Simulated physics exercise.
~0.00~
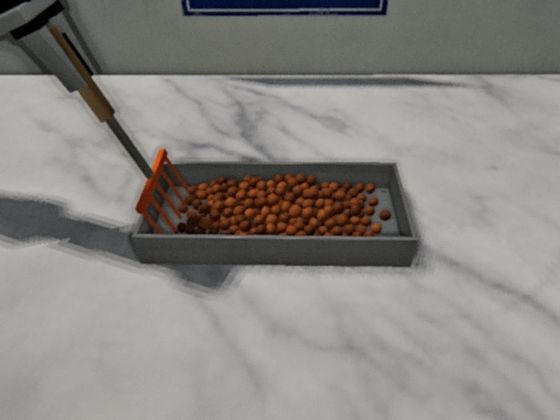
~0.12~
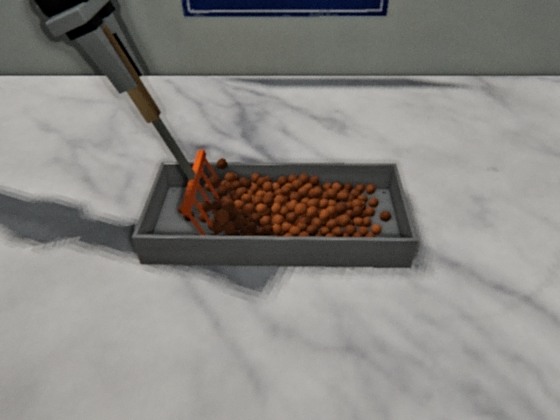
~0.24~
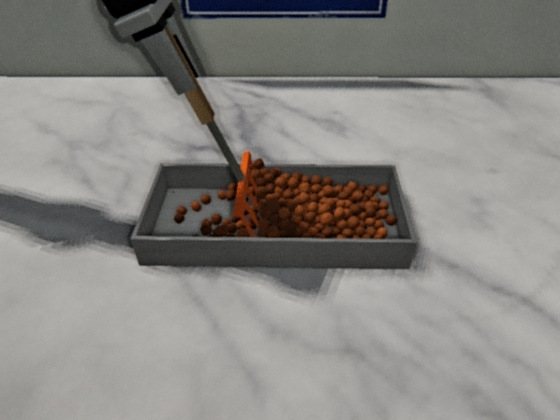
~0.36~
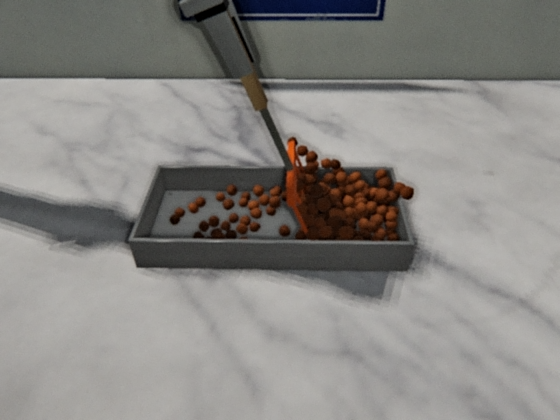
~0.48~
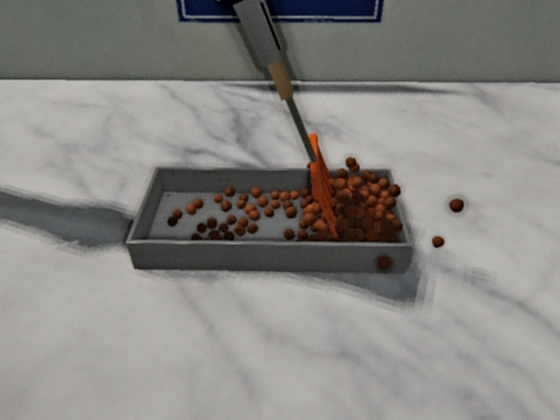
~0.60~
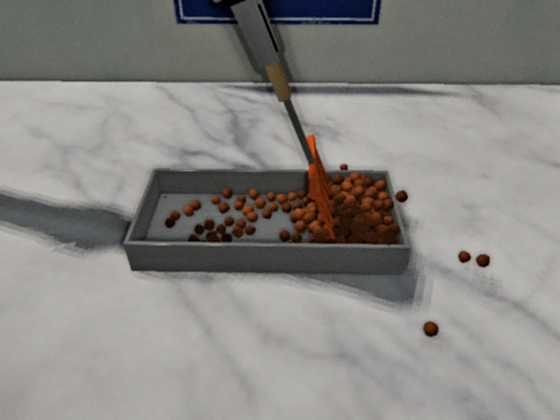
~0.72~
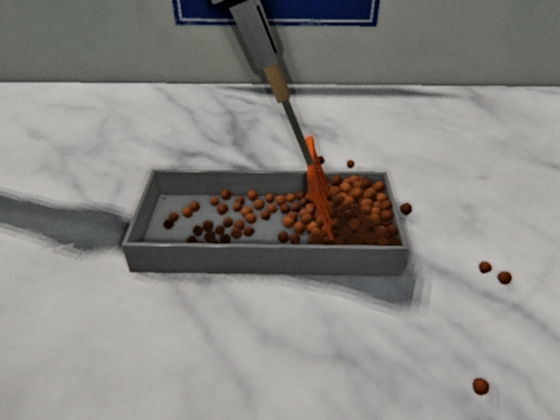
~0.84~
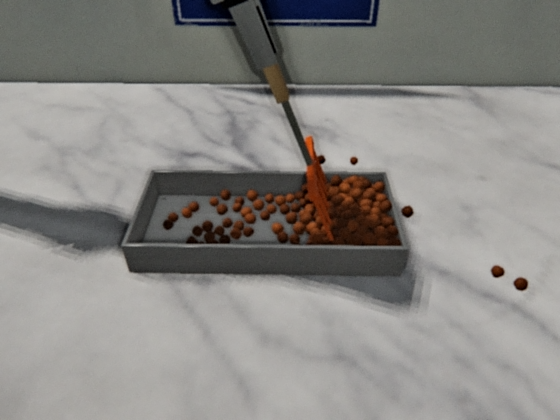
An orange rake held by a grey robotic arm stands at the left end of a shallow grey trough full of reddish-brown hazelnuts, seen from the front and slightly above on a white marble tabletop, with a pale wall and a blue panel behind. The rake sweeps right, heaping the nuts ahead of it while some slip through and stay scattered behind. Near the right end it stops, and a few nuts spill over the edge. They roll away across the marble to the right, one toward the viewer and out of sight. The rake rests against the packed heap, with most nuts still in the trough.
